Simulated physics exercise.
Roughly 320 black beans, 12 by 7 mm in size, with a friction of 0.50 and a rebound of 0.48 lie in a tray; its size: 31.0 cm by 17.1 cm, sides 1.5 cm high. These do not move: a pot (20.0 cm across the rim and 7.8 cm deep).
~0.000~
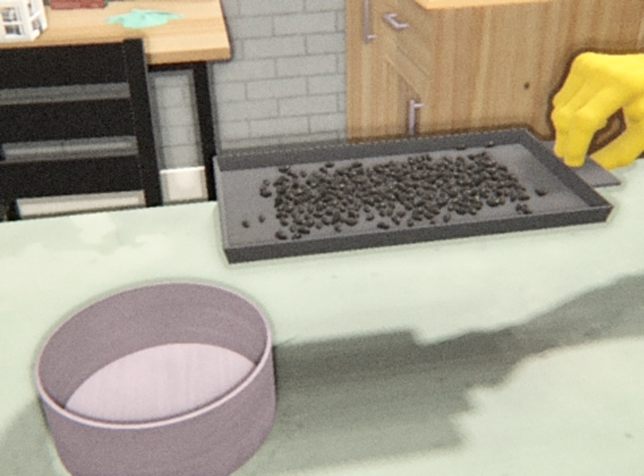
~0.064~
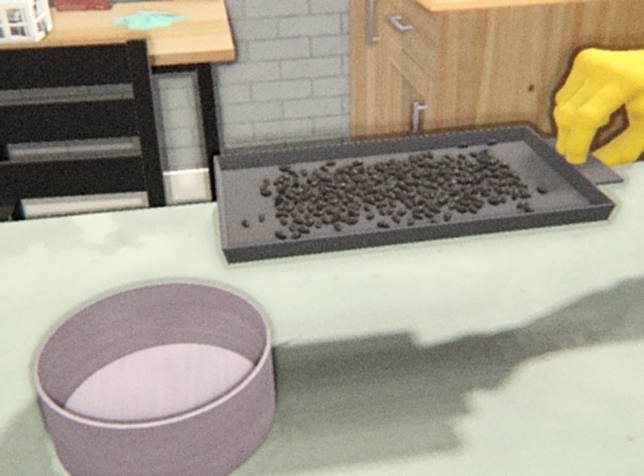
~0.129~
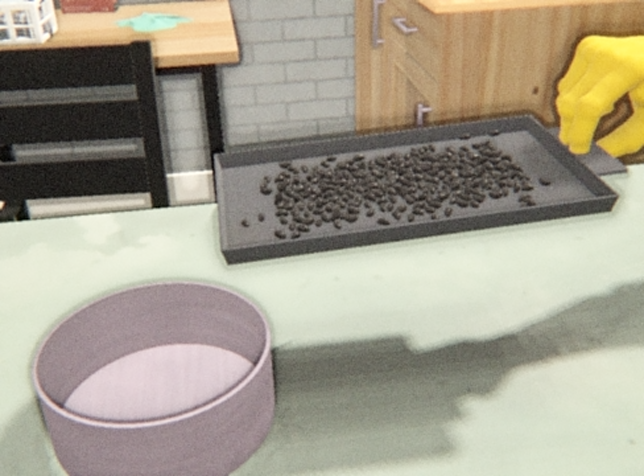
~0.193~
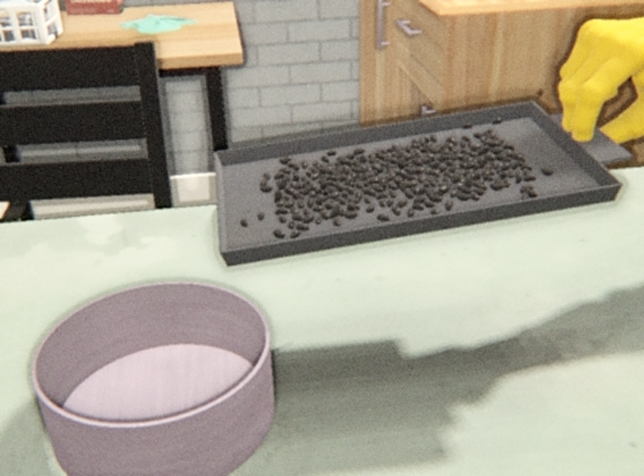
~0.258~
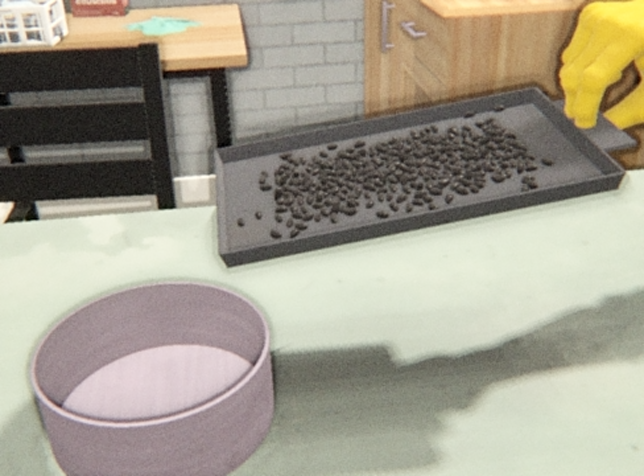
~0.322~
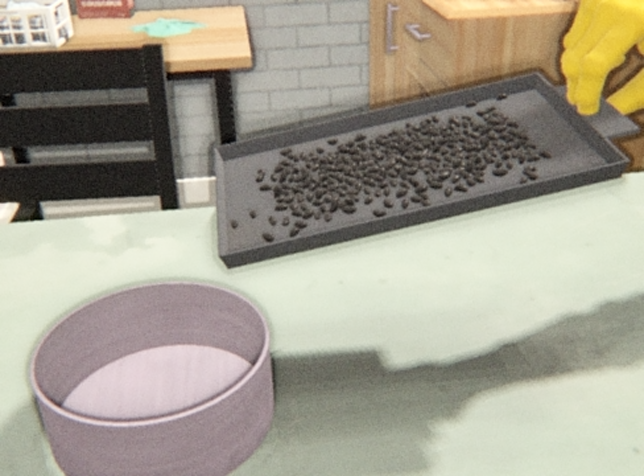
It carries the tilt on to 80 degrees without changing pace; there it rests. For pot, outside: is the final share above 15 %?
Pot: Yes, outside: No.
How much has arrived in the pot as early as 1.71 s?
Some 40 per cent.
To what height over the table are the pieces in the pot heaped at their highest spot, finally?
Roughly 2.5 cm.
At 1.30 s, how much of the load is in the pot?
About 0 per cent by then.
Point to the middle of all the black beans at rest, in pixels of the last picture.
At about (202, 431).
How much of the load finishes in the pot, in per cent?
Some 90 per cent.
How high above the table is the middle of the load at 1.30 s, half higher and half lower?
About 22 cm.
After 0.85 s, tilt 35 degrees; tray 100 %; middle of all pieces near (341, 158).
After 1.30 s, tilt 54 degrees; tray 95 %, in the air 5 %; middle of all pieces near (268, 207).
After 1.71 s, tilt 72 degrees; tray 45 %, outside 5 %, pot 40 %, in the air 10 %; middle of all pieces near (226, 319).
After 2.10 s, tilt 80 degrees; tray 10 %, outside 10 %, pot 80 %; middle of all pieces near (203, 408).
By 3.1 s all is still; tray 5 %, outside 10 %, pot 90 %.
